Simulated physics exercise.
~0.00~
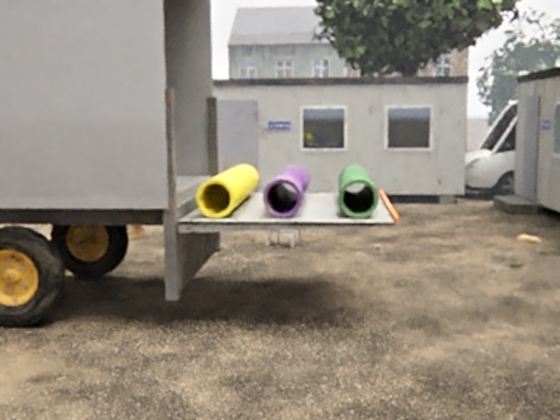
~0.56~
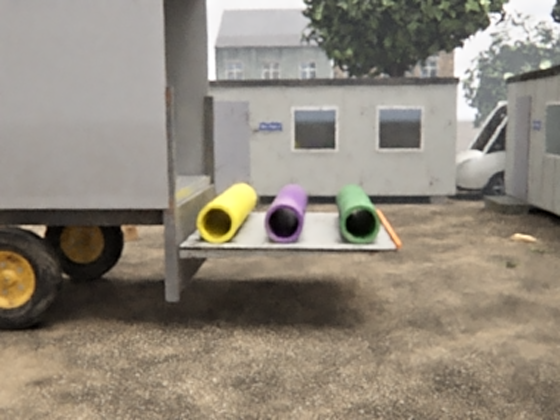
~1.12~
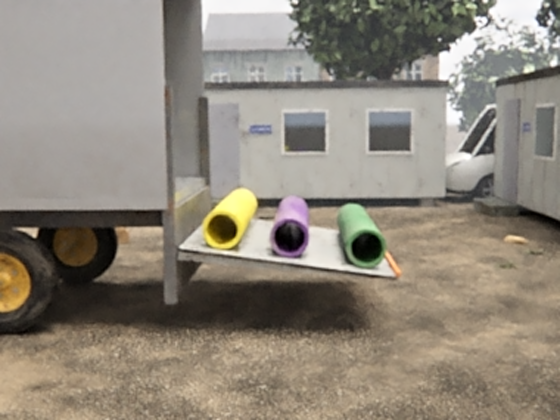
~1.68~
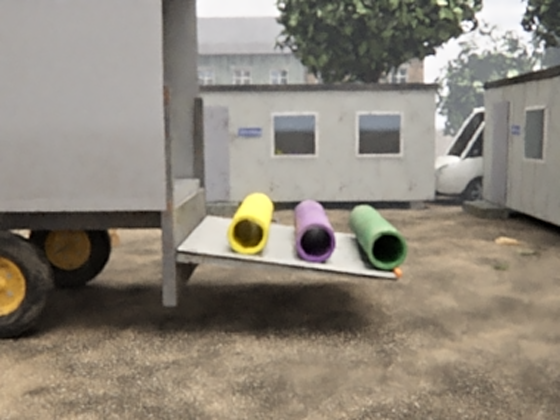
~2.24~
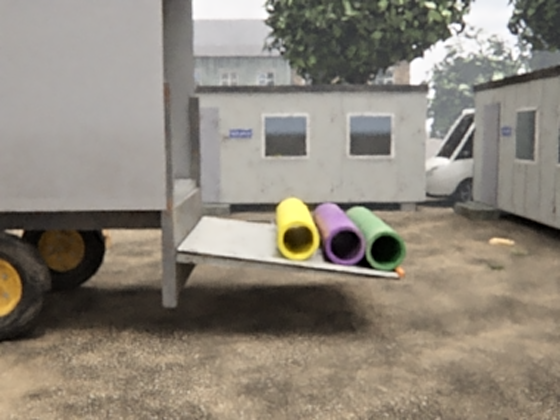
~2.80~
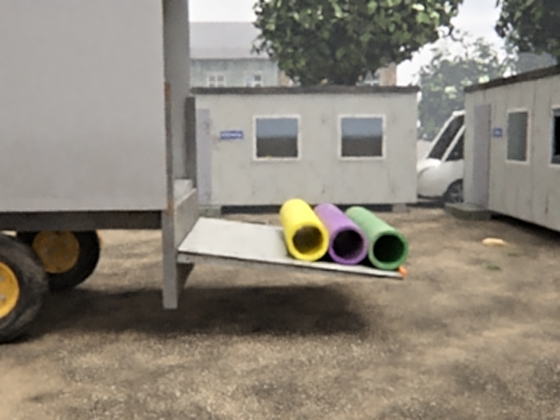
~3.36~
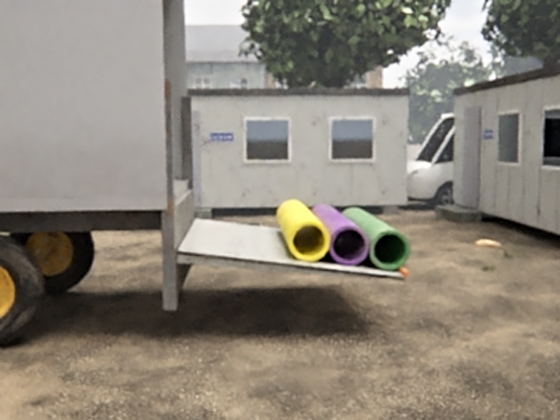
On a lorry's tilting tail-lift, three pipes roll right and stop together, staying aboard.
